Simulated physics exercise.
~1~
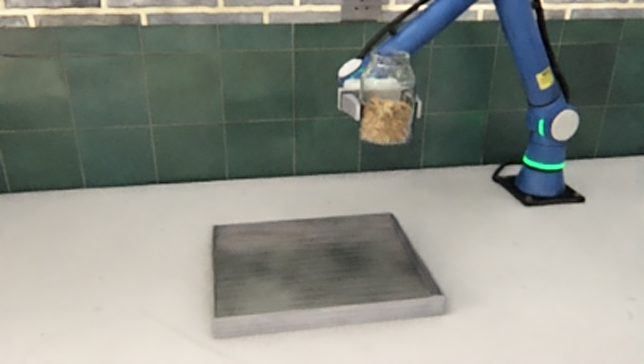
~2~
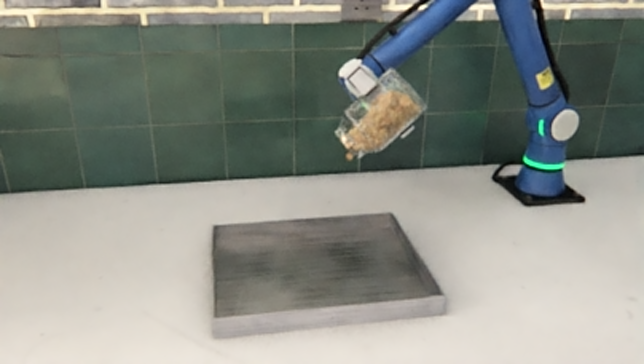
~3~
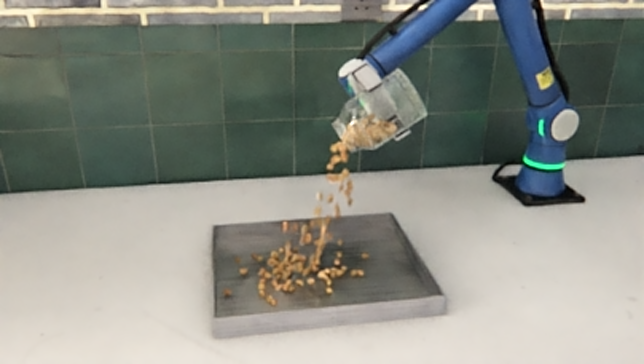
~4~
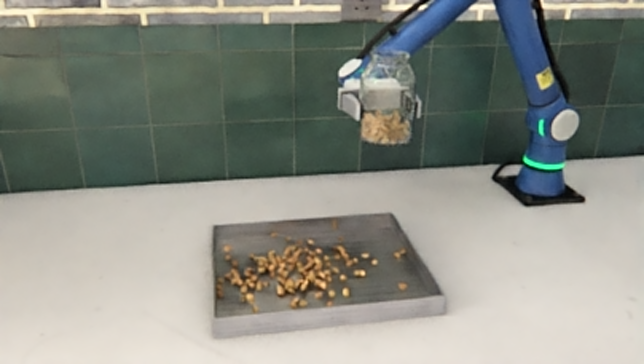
Blue robot arm tipping a clear jar of dried beans over a grey tray, spilling many, then turning it upright partly full.
